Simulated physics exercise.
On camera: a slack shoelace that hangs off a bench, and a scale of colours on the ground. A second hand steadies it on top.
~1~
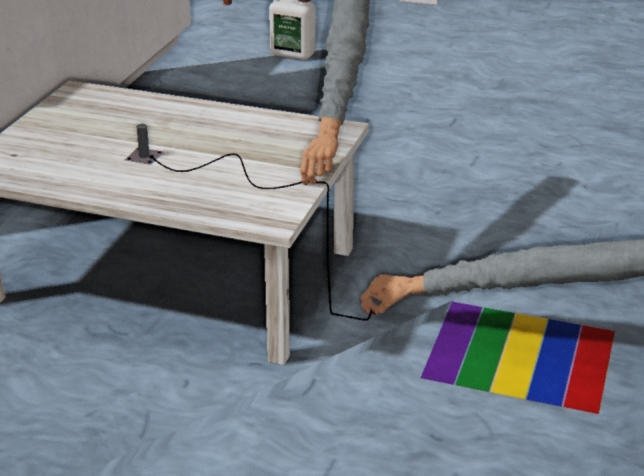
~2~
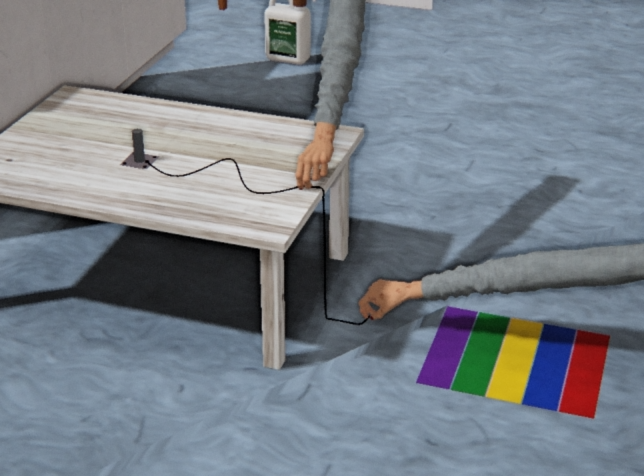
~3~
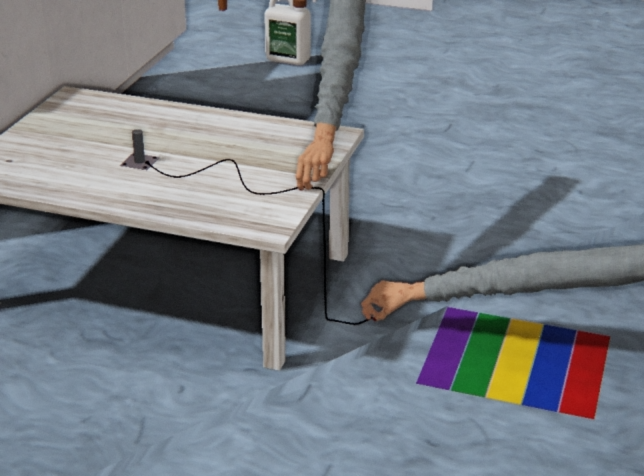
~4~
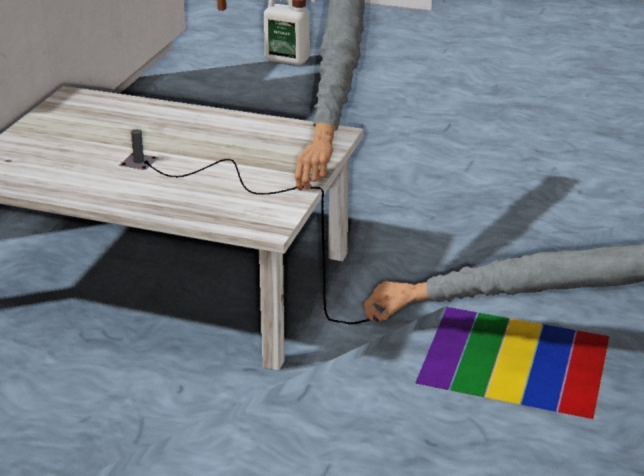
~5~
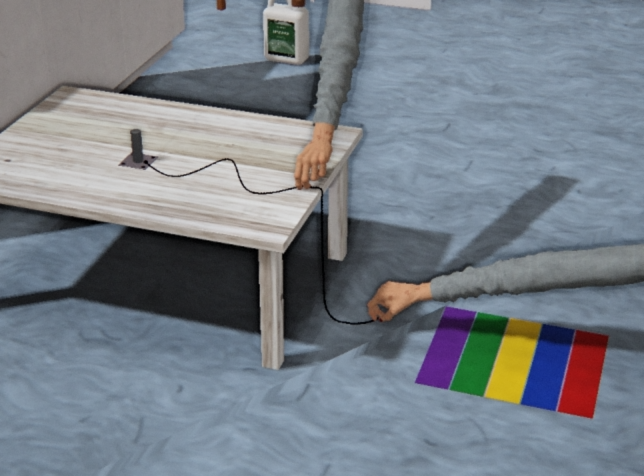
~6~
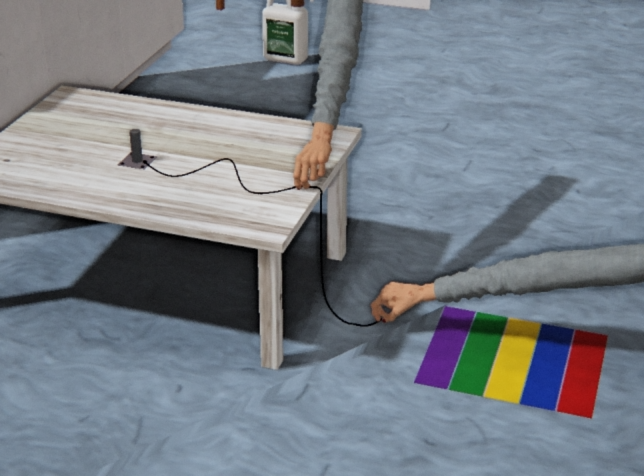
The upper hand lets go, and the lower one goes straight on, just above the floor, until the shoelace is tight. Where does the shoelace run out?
The blue one.
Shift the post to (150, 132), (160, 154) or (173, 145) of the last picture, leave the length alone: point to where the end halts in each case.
The places are (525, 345), (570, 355) and (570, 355).
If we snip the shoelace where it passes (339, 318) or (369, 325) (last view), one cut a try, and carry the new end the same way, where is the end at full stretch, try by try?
The places are (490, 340) and (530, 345).
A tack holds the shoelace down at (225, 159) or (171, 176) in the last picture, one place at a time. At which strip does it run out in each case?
Taking them in turn: Yellow; blue.
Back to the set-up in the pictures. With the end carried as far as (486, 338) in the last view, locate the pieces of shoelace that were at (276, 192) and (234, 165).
They go to (328, 214) and to (264, 179).
Soon after, end near (486, 338); over green.
Then, end near (527, 346); over yellow.
At full stretch, end near (551, 350); over blue. It halts on the blue strip.
